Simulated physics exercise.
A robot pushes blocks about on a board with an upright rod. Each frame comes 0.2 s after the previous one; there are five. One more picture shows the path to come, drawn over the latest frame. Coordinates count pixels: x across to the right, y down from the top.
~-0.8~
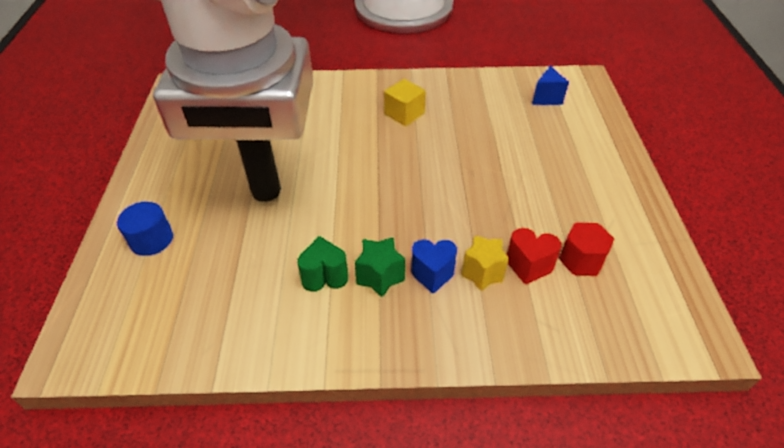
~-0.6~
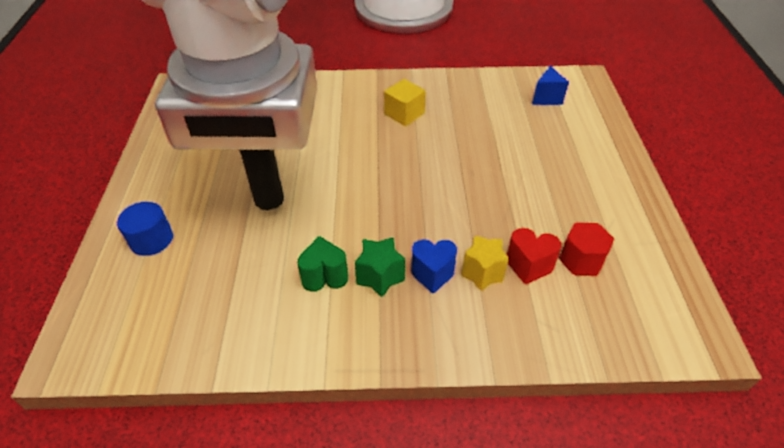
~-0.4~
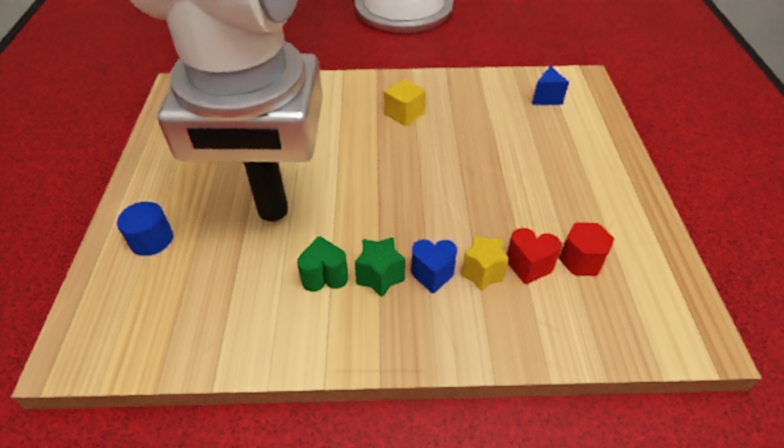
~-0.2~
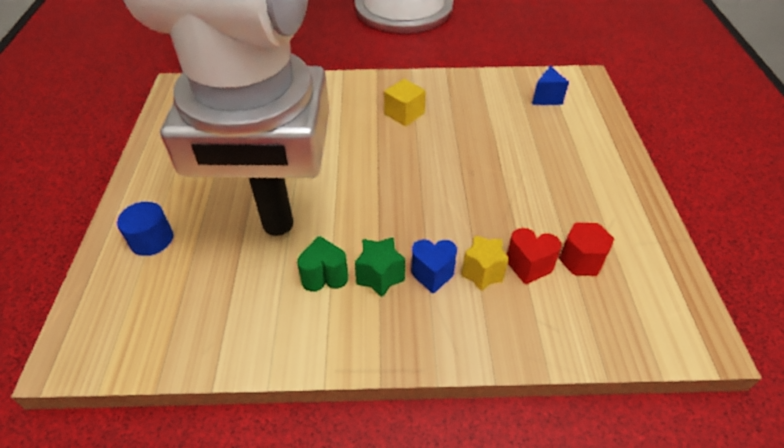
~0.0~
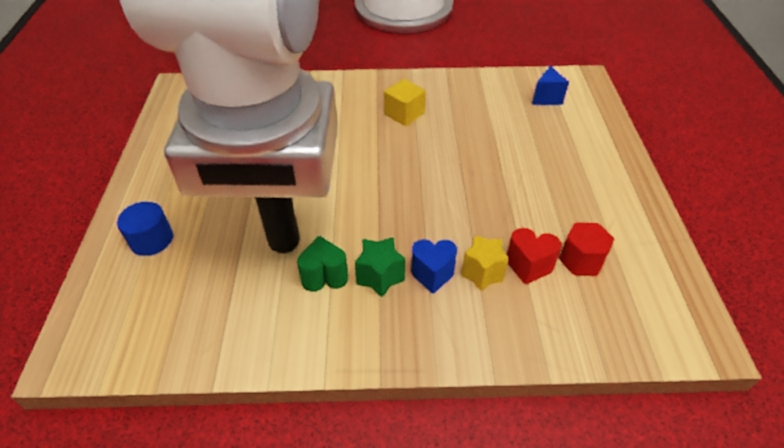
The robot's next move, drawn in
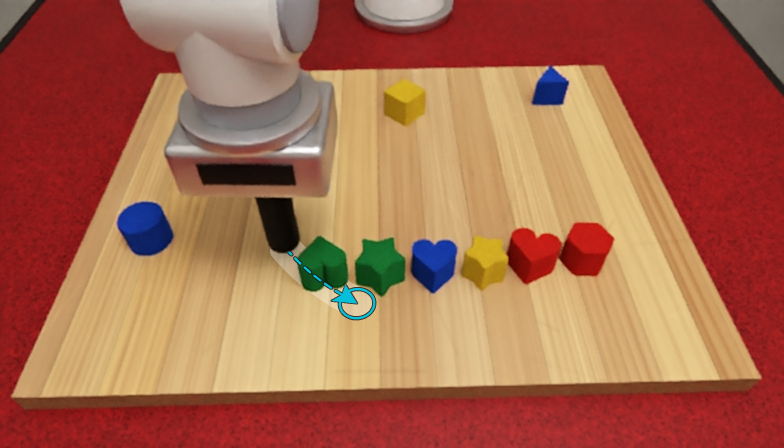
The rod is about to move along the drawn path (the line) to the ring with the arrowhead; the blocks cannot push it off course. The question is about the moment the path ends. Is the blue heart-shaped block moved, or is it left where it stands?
If the rod follows that path, the blue heart-shaped block stays in its place.
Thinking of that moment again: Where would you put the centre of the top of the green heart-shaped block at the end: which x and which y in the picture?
Its top middle will sit at (387, 297).
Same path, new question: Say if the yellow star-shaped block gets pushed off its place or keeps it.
Well, the yellow star-shaped block holds its place.
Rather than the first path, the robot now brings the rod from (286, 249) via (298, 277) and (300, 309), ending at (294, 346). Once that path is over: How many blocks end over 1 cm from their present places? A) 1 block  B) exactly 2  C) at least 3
I choose A.
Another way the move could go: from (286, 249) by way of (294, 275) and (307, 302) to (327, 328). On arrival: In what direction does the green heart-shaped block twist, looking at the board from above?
It turns counter-clockwise.
The drawn path runs from (286, 249) through (317, 278) to (357, 303).
On the path given first. Halfway along, rod (316, 272); green heart-shaped block (343, 270); green star-shaped block (387, 255), turned 30° anticlockwise.
At the end, rod (356, 297); green heart-shaped block (387, 297); green star-shaped block (394, 259), turned 70° anticlockwise; blue heart-shaped block not moved; yellow star-shaped block not moved.
